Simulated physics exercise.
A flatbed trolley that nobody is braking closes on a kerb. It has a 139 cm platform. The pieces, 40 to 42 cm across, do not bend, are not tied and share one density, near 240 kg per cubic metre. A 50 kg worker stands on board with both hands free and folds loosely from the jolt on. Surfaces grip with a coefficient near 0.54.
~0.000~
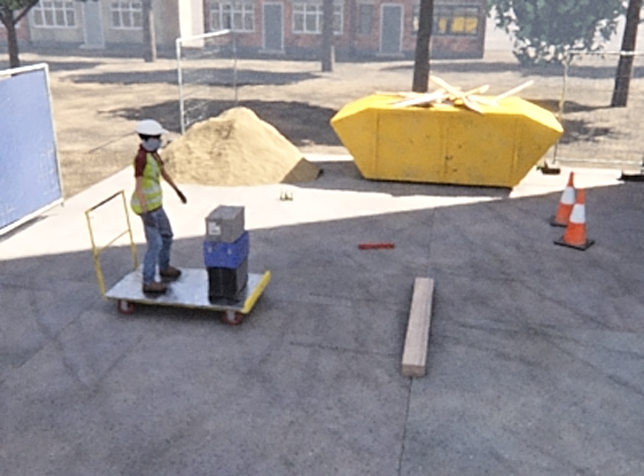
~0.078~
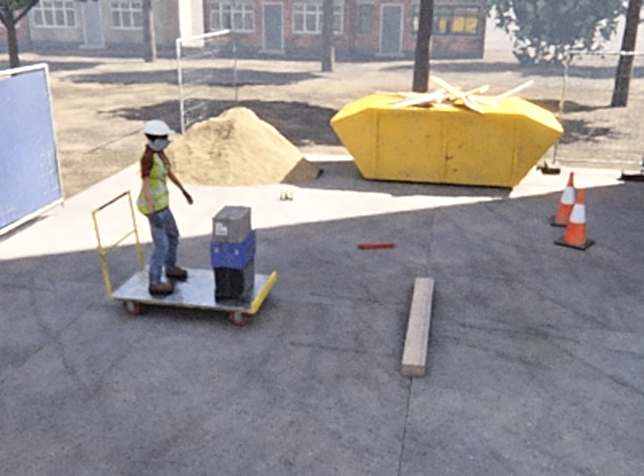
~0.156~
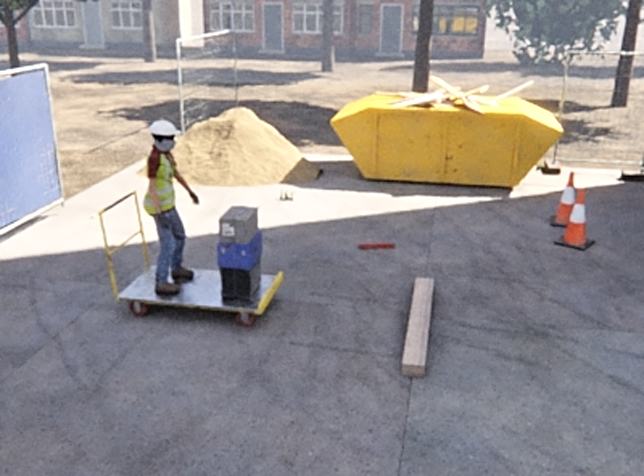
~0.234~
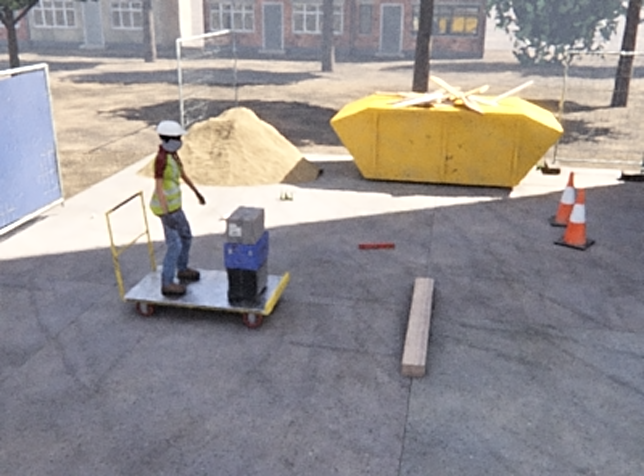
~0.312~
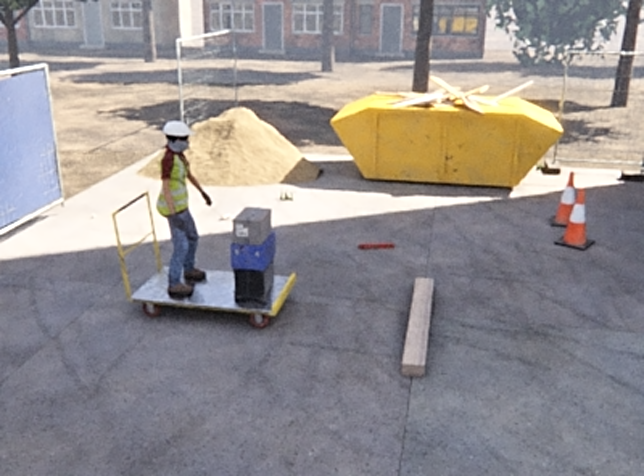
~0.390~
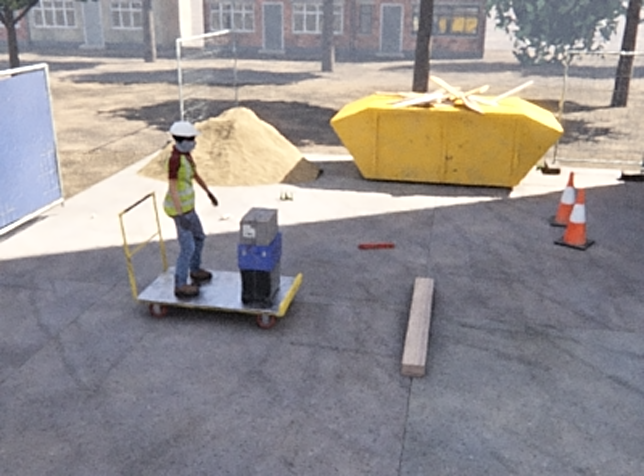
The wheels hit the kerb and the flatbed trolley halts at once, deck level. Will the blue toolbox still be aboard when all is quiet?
The blue toolbox stays aboard.
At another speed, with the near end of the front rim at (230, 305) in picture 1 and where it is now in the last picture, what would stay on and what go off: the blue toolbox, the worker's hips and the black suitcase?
In that case blue off, hips on, black on.
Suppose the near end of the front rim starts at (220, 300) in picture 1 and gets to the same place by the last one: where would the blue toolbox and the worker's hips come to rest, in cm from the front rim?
In that case blue 70 past, hips 80 behind.
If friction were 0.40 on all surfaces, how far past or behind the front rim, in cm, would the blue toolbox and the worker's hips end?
In that case blue 10 behind, hips 80 behind.
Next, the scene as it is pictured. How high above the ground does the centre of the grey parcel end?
Roughly 10 cm above it.
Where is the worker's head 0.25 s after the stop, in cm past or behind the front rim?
About 80 cm behind the rim.
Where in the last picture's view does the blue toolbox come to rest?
Around (402, 261).
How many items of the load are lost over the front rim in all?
1 in all.
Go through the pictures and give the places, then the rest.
The first picture shows blue toolbox (227, 247), grey parcel (226, 223), rim corner (246, 309); 155 cm short of the stop.
The second picture shows blue toolbox (234, 248), grey parcel (232, 224), rim corner (253, 310); 148 cm short of the stop.
The third picture shows blue toolbox (240, 248), grey parcel (239, 224), rim corner (260, 310); 142 cm short of the stop.
The fourth picture shows blue toolbox (247, 249), grey parcel (246, 225), rim corner (267, 311); 135 cm short of the stop.
The fifth picture shows blue toolbox (254, 249), grey parcel (253, 225), rim corner (274, 312); 128 cm short of the stop.
The sixth picture shows blue toolbox (260, 250), grey parcel (260, 226), rim corner (281, 312); 122 cm short of the stop. Speed about 0.8 m/s.
The wheels strike at 1.83 s.
After 2.08 s the blue toolbox is 22 cm behind the rim, tilted 5°, near (399, 259) in the last picture's view.
After 2.38 s the blue toolbox is 28 cm behind the rim, tilted 0°, near (393, 261) in the last picture's view.
After 2.83 s the blue toolbox is 22 cm behind the rim, tilted 5°, near (399, 260) in the last picture's view.
At the end, 4.1 s, past the rim, grey parcel; behind it, blue toolbox, black suitcase and the worker's hips.
